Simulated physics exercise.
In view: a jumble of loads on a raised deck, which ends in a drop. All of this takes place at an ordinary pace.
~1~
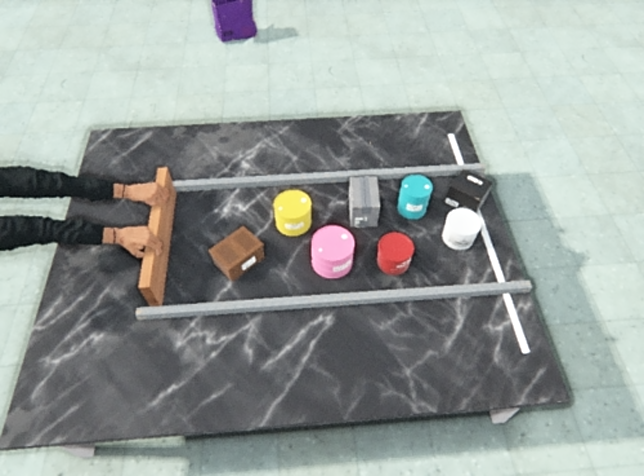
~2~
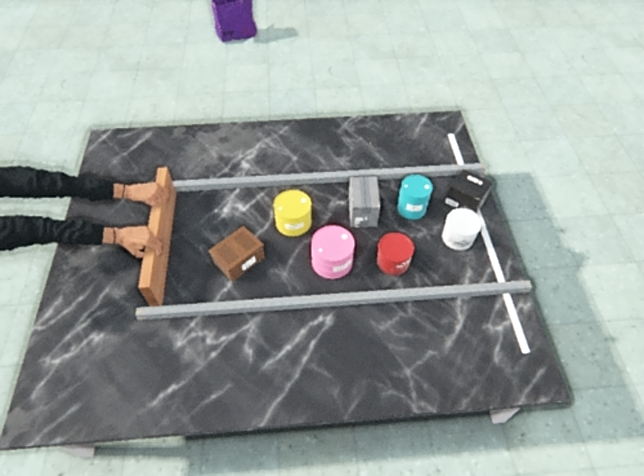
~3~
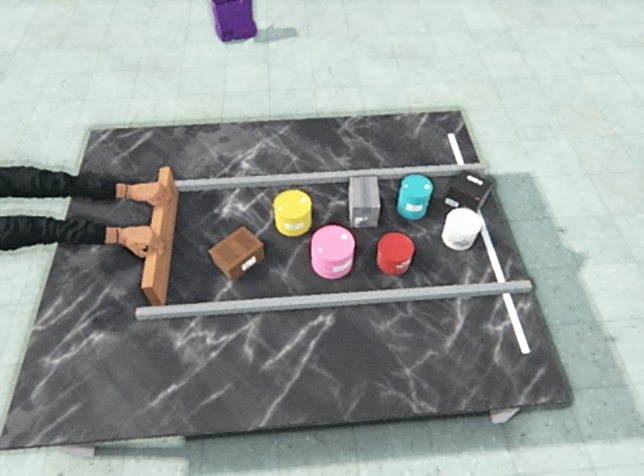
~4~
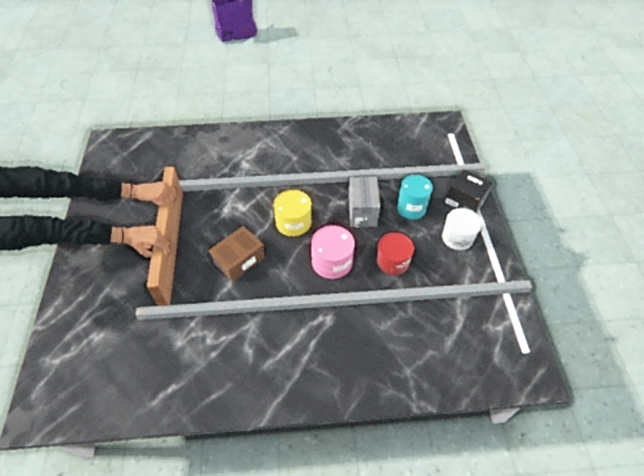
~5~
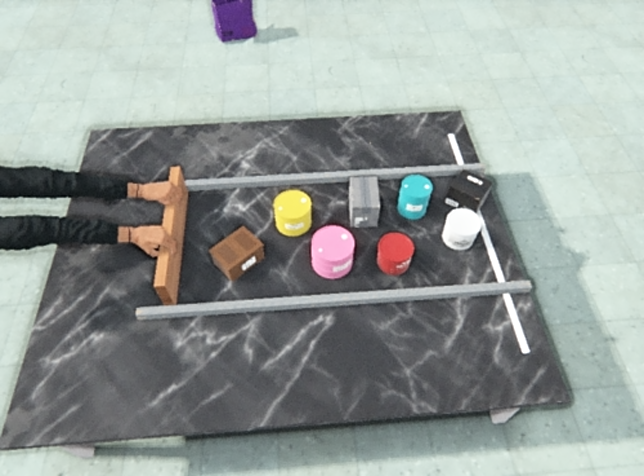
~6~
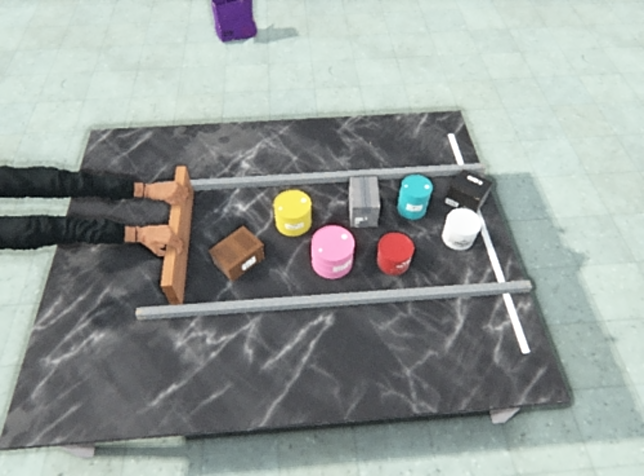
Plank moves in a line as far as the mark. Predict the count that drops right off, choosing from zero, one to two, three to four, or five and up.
The count is five and up.
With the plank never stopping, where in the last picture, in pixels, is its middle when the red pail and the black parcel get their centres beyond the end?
Approx. (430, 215) for the first, approx. (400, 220) for the second.
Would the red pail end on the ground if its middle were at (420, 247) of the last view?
Started there, the object drops over the edge.
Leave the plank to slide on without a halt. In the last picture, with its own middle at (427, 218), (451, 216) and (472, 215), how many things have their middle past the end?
In order, that gives 1, then 4, then 6.
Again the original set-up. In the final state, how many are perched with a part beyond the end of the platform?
The tally is 2.
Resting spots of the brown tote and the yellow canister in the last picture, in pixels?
They come to rest around (505, 232) and (497, 200).
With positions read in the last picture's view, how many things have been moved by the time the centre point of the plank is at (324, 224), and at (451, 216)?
The count reaches 5 first and 8 second.
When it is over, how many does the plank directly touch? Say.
Result: 2 in all.
A little later, none off yet; black parcel at rest near (468, 193); white pail at rest near (461, 230); turquoise canister at rest near (414, 197).
When it is over, the number that fall off is five or more; down, pink canister, grey box, red pail, turquoise canister, white pail and black parcel.
